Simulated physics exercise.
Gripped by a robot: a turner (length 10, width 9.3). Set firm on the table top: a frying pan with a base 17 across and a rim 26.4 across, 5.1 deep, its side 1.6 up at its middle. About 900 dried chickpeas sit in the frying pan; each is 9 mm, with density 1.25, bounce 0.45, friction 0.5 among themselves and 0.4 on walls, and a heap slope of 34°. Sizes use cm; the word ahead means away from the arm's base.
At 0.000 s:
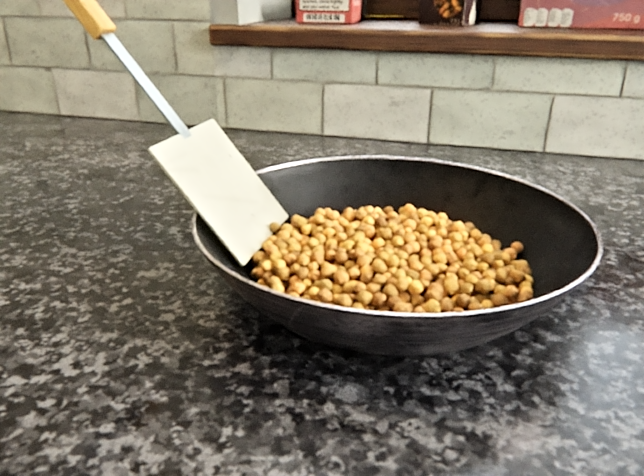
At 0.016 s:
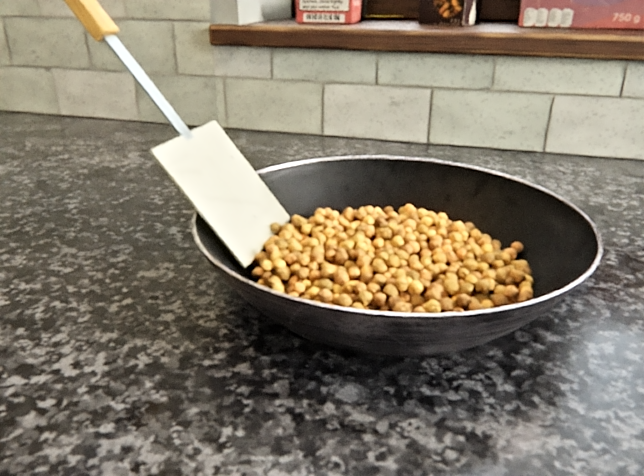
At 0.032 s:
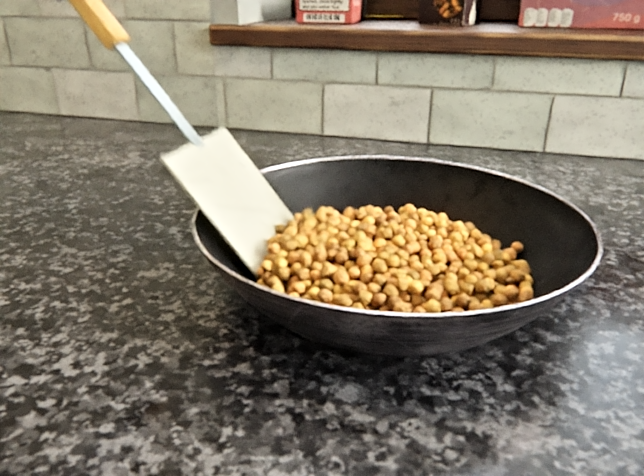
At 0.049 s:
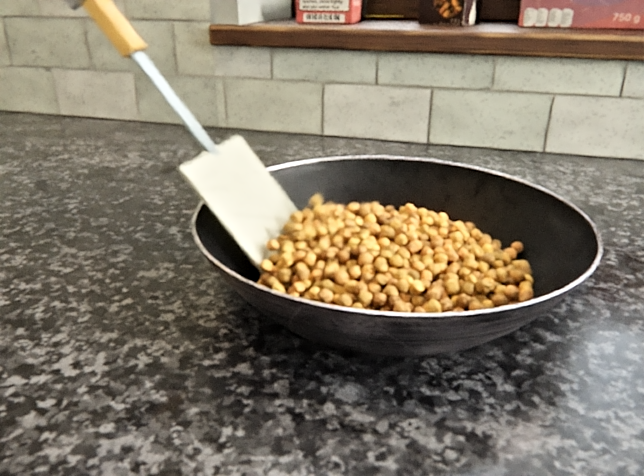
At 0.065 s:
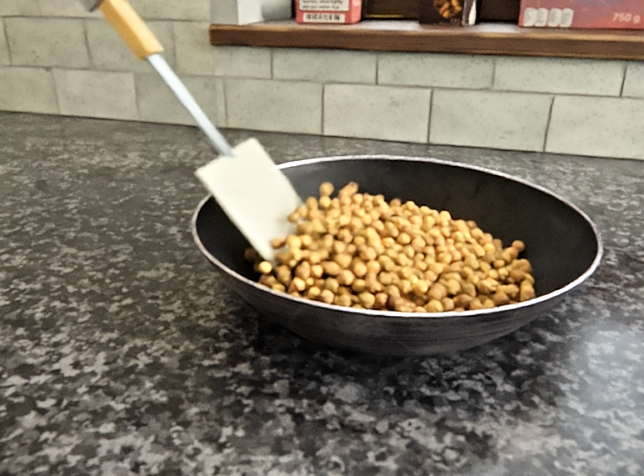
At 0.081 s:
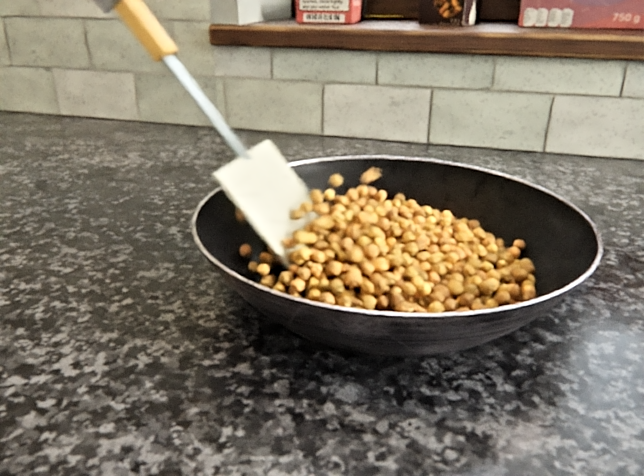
A pale, flat turner with a wooden handle and metal shaft, seen from slightly above the counter, starts almost still at the left side of a black frying pan, then slides rightward into it. The pan holds a heap of golden-brown chickpeas on a speckled dark grey worktop, before pale tiles and a wooden shelf. The chickpeas shift and rise beside the blade, a few tumbling loose, while the view stays fixed.
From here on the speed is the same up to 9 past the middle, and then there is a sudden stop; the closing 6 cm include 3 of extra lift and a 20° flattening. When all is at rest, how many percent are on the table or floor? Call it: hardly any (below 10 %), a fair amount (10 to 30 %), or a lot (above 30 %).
A fair amount.
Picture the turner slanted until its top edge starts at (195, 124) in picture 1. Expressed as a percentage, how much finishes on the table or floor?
Around 25 percent ends up on the table or floor.
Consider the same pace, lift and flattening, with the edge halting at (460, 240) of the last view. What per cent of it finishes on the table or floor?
I'd estimate about 0 per cent.
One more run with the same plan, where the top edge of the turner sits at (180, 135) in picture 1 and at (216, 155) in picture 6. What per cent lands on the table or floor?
Near 5 in a hundred.
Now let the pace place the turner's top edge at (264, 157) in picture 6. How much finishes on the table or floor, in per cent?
That share would be about 30 percent.
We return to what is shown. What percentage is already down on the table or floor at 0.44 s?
Roughly 15 percent.
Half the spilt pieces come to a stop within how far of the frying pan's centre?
I reckon close to 24 centimetres.
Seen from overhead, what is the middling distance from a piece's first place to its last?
Some 4 cm.
After 0.14 s, sloping 51°, highest piece 9 above the table; 899 in the frying pan, 1 on the blade or in flight.
After 0.21 s, sloping 44°, highest piece 8 above the table; 898 in the frying pan, 2 on the blade or in flight.
After 0.44 s, sloping 31°, highest piece 7 above the table; 715 in the frying pan, 154 on the table or floor, 31 on the blade or in flight.
After 1.49 s, sloping 31°, highest piece 5 above the table; 715 in the frying pan, 185 on the table or floor.
At rest, 715 in the frying pan, 185 on the table or floor. That is 21 % on the table or floor.
